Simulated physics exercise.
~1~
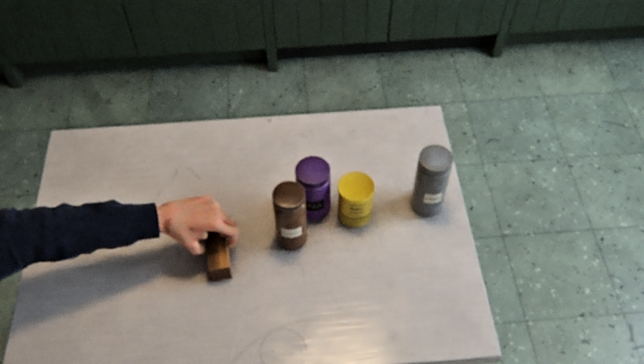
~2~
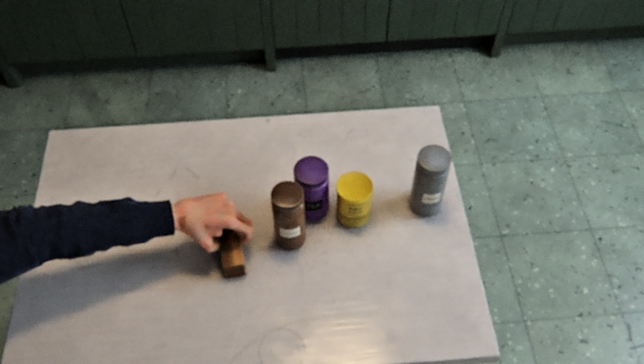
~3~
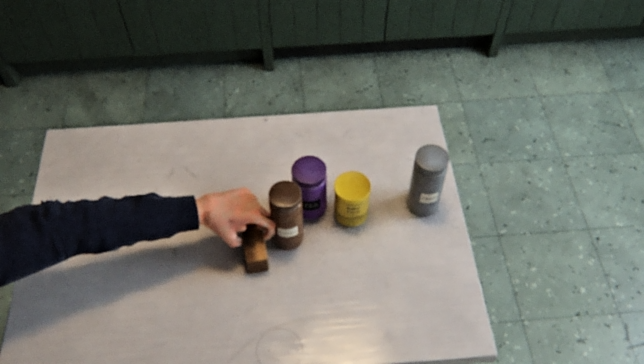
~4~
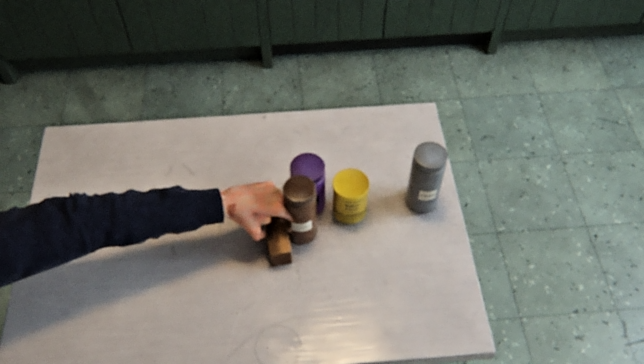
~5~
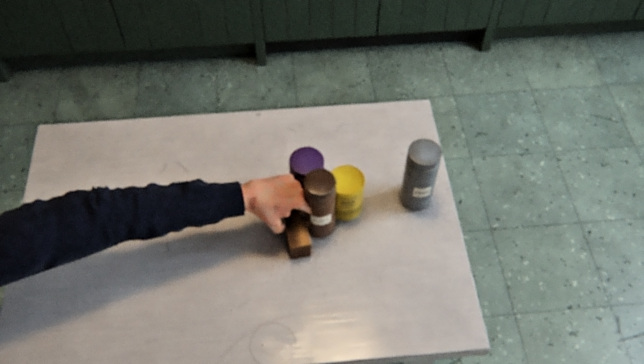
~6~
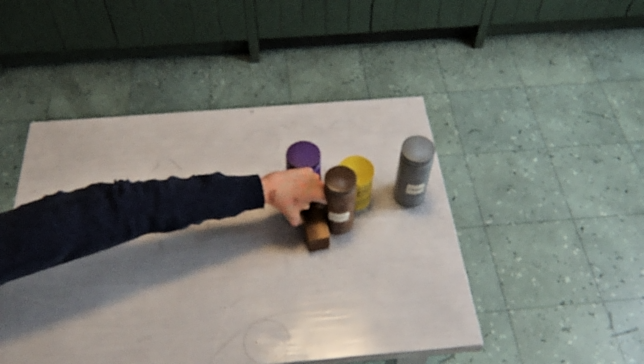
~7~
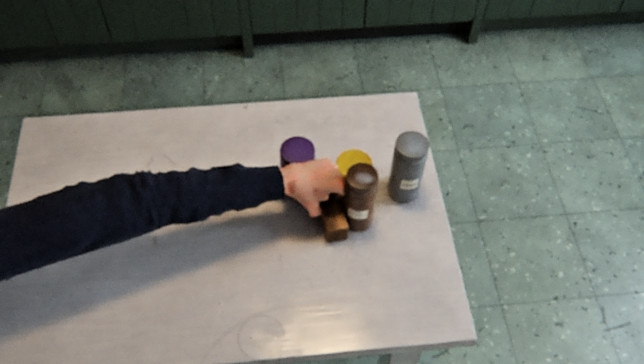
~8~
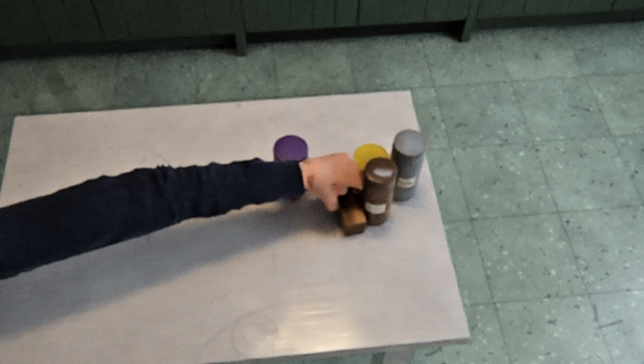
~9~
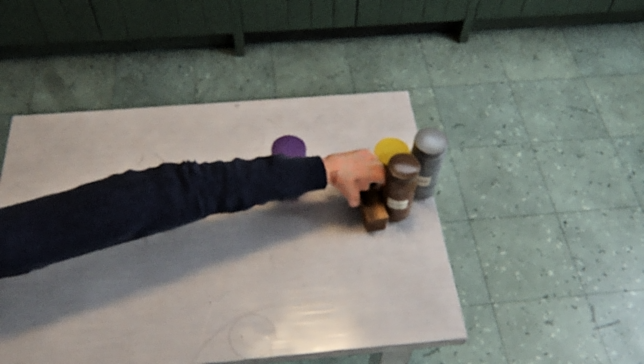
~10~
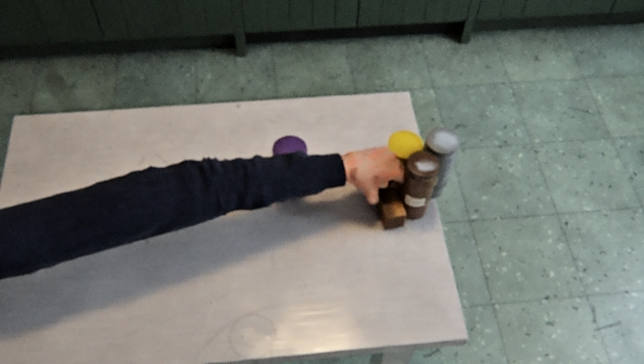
To begin with, a hand in a dark sleeve holds a small wooden block on a pale tabletop, left of a brown jar, a purple jar, a yellow tin and a grey jar. The hand slides the block rightward until it meets the brown jar and pushes it along, passing in front of the purple jar. The yellow tin then starts moving right too, and later the grey jar shifts as well. At the end, the brown jar, yellow tin and grey jar stand upright, bunched near the table's right edge, while the purple jar remains behind, partly hidden by the arm.
